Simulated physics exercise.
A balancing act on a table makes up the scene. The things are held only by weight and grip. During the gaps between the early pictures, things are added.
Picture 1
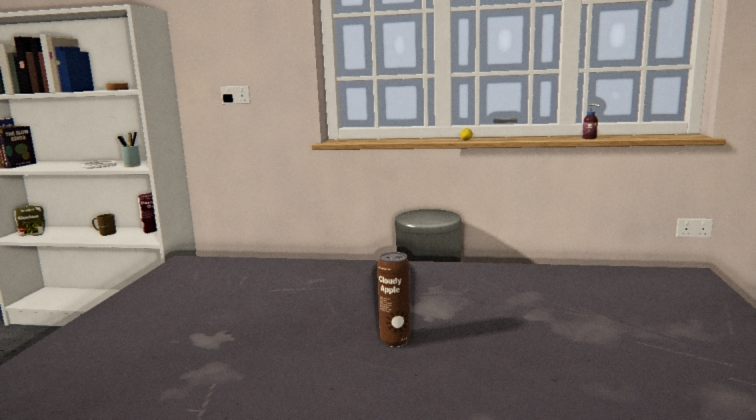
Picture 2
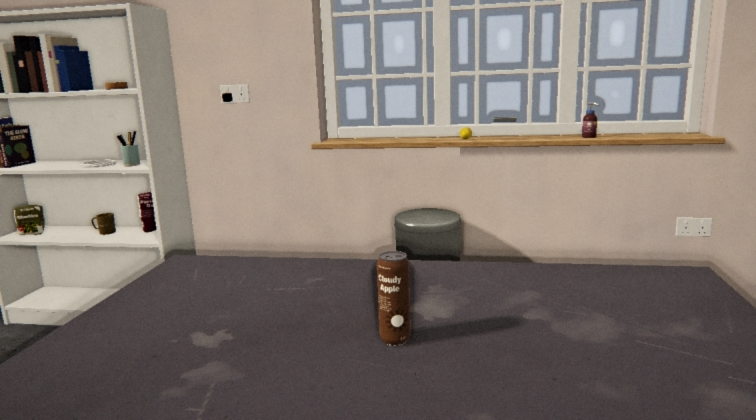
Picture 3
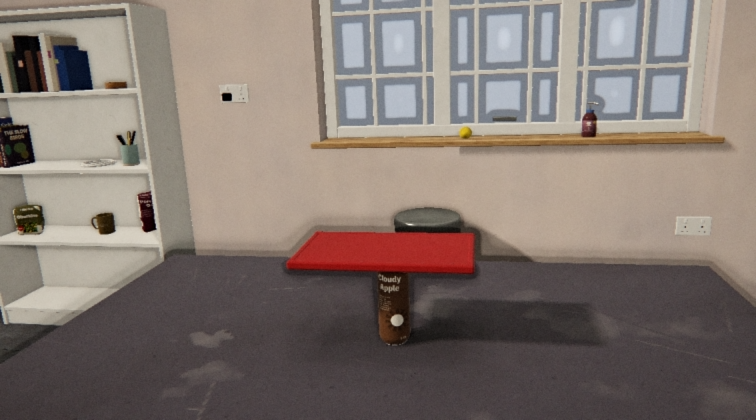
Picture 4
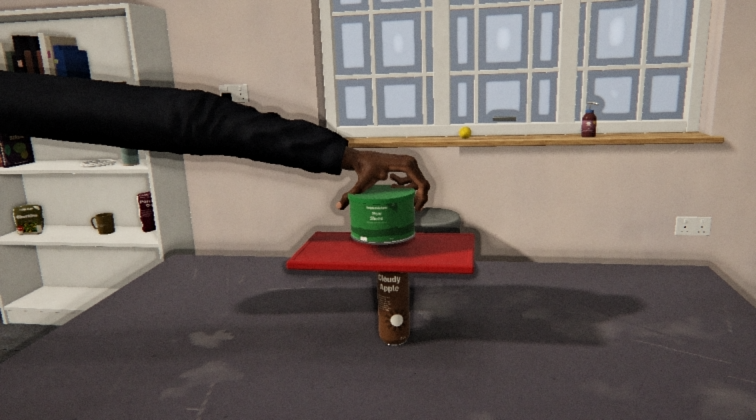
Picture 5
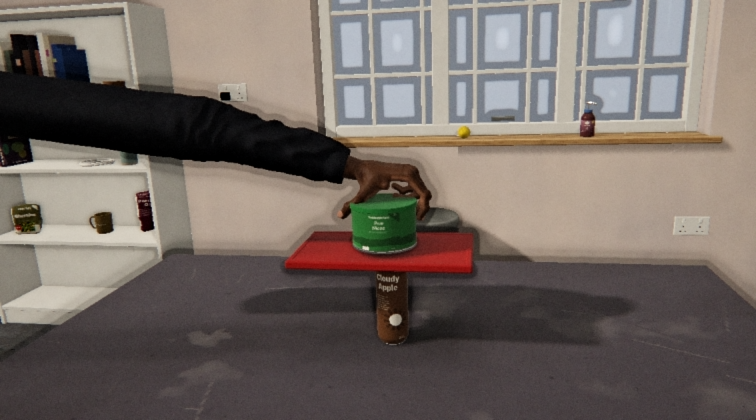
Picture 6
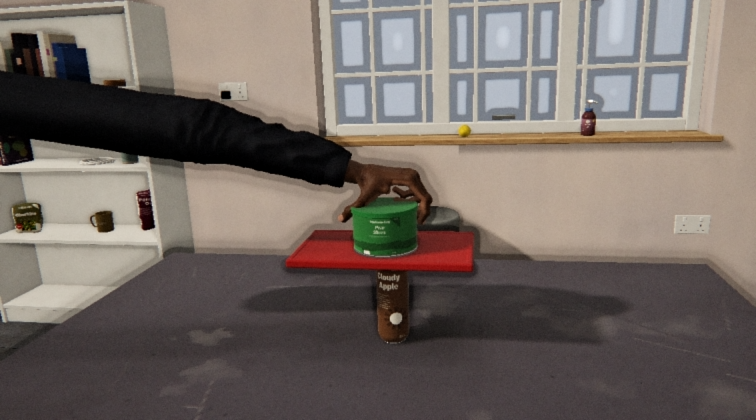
The video shows a brown can standing on a dark table, then a flat red lid resting across its top. A dark-sleeved arm reaches in from the left and lowers a green tub onto the lid, keeping hold of it.
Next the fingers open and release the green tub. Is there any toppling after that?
No, there is none.
Then, 0.30 s past the last view, nothing moves.
Then, 0.70 s past the last view, green tub resting near (385, 227).
Finally, all 3 still in place. Final places as the last picture's camera would see them, green tub near (385, 227). The stack holds.
